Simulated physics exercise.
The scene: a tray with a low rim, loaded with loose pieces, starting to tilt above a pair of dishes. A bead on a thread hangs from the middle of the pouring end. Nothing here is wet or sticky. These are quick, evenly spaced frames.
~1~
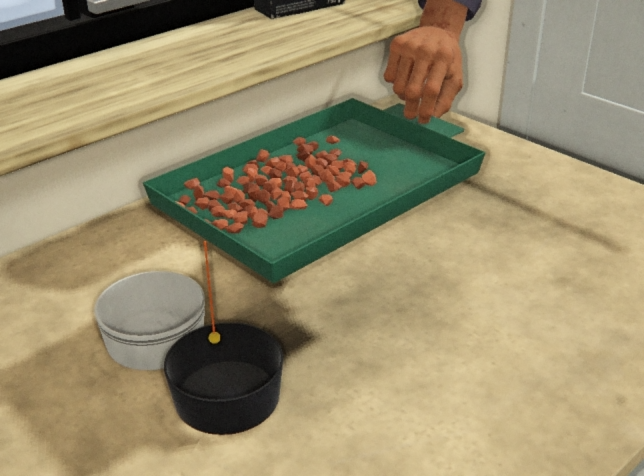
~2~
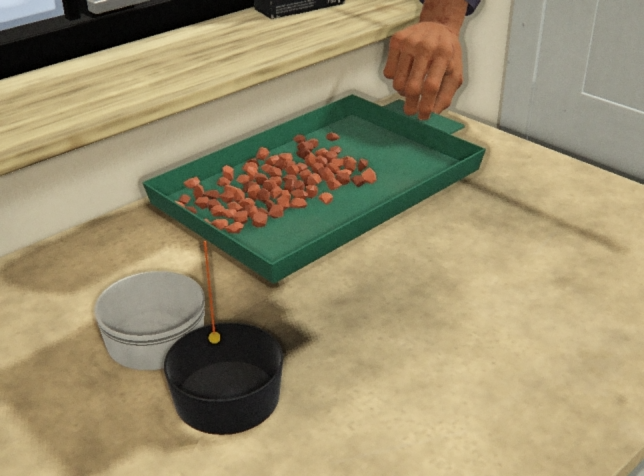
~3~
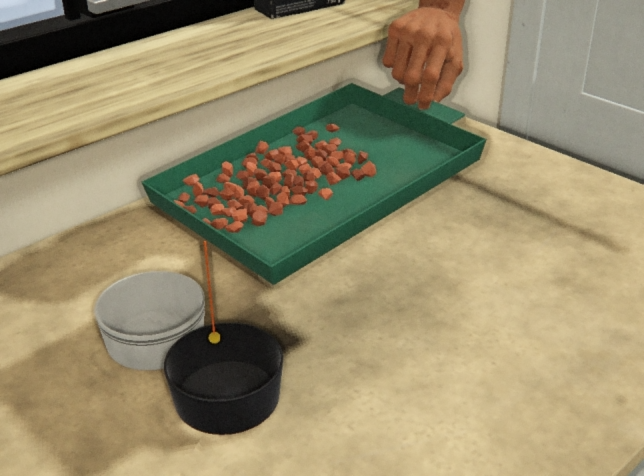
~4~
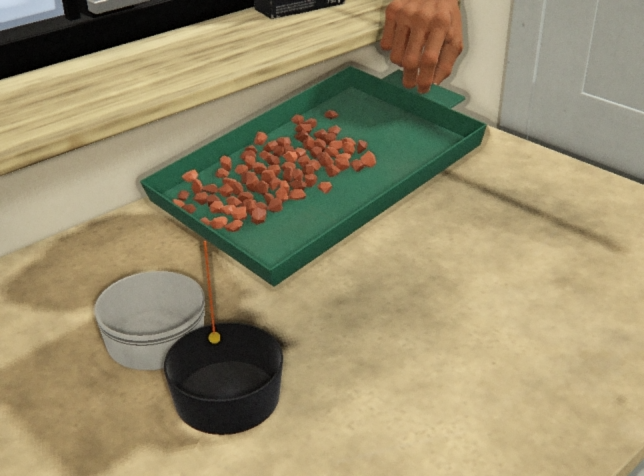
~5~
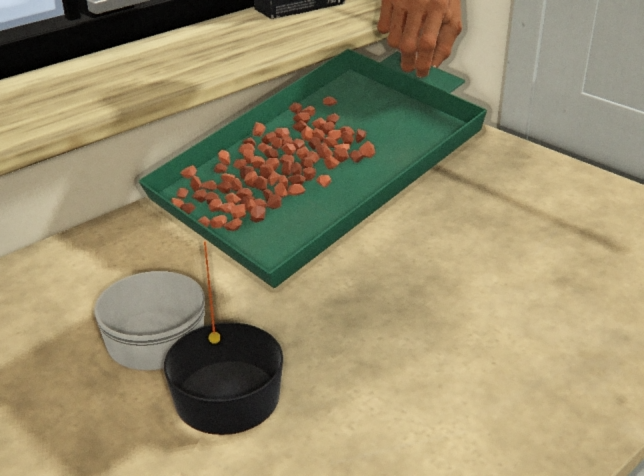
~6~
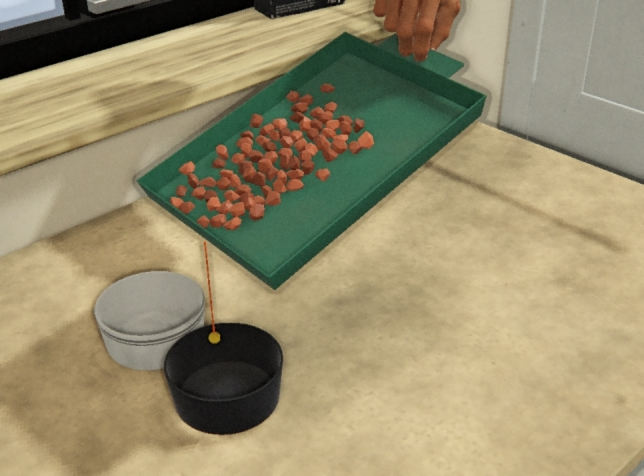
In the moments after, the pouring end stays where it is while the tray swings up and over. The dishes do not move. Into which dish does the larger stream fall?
More goes to the right-hand dish.
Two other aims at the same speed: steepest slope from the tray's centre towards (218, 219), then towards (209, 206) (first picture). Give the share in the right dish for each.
Roughly 10 per cent, and 0 per cent.
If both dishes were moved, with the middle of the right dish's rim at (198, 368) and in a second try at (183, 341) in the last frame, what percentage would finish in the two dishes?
About 50 and 10 per cent.
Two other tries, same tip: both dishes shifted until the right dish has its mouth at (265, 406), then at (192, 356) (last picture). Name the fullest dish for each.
The first try: The dish on the right. The second: The right dish.
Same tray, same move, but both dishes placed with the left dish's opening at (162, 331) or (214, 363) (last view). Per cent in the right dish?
About 80 and 30 per cent.
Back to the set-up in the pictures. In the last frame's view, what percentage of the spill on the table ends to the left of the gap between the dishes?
Near 50 %.
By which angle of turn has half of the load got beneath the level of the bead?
Near 105 degrees.
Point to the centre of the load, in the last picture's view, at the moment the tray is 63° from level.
At about (231, 227).
Soon, tray tipped steeply; all on the tray.
A while on, tray tipped past a quarter turn; about two thirds on the tray; a small part in the right dish; about a quarter outside both; a small part in the air.
Towards the end, tray tipped past a quarter turn; about a quarter in the right dish; about two thirds outside both.
Finally, tray tipped past a quarter turn; about a quarter in the right dish; none in the left dish; about two thirds outside both.
